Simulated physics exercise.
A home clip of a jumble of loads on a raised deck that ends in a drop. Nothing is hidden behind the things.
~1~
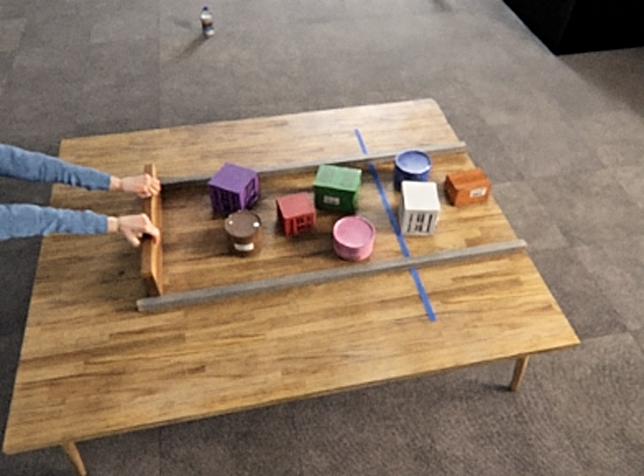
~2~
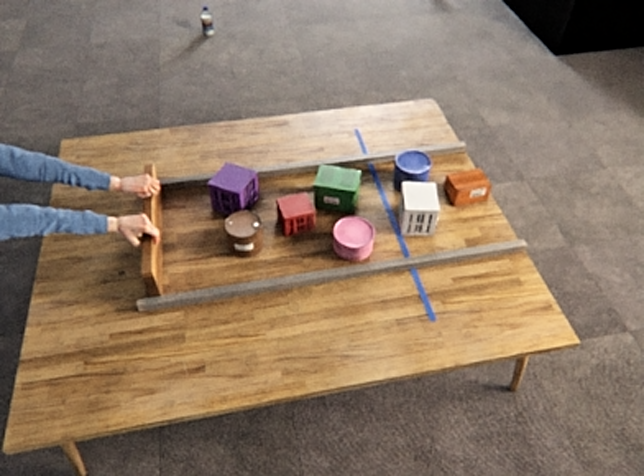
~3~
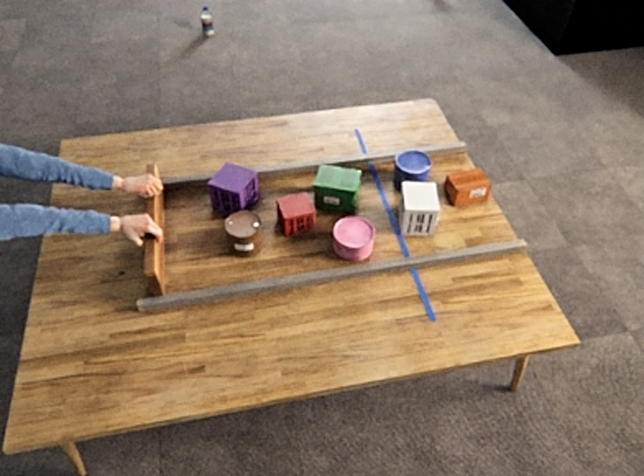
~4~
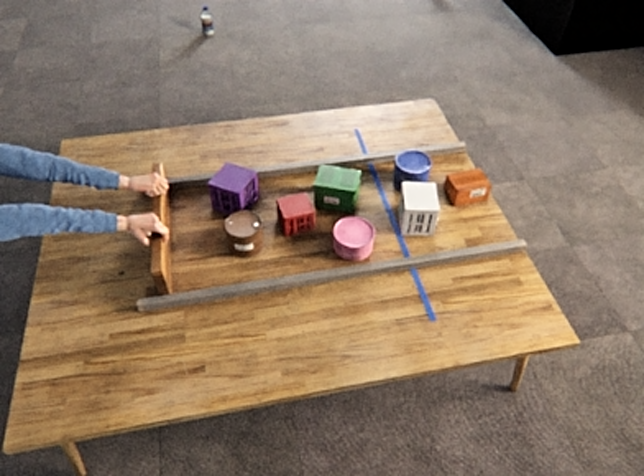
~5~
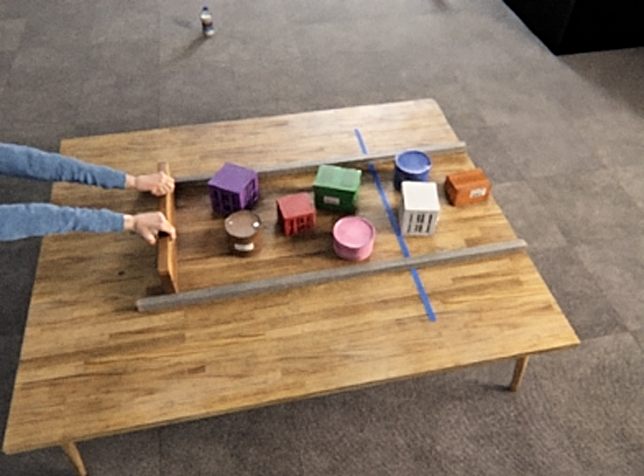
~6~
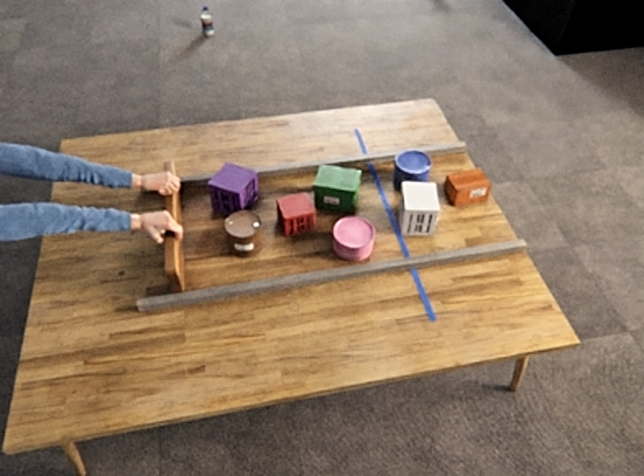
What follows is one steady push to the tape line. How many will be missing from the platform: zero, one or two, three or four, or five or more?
The number that fall off is zero.
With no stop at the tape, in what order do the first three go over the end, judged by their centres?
In order: The orange box, then the blue pail, then the white crate.
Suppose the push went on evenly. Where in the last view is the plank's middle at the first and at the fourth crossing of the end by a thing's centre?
First at (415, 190), next at (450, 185).
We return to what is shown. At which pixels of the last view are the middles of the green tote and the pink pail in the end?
First (428, 180), then (443, 235).
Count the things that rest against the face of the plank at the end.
The number is 3.
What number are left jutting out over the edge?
It comes to 1.
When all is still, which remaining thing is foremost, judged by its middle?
It is the orange box.
Soon after, none off yet; orange box at rest near (467, 187); blue pail at rest near (411, 173); white crate at rest near (418, 209).
At rest, the number that fall off is zero.
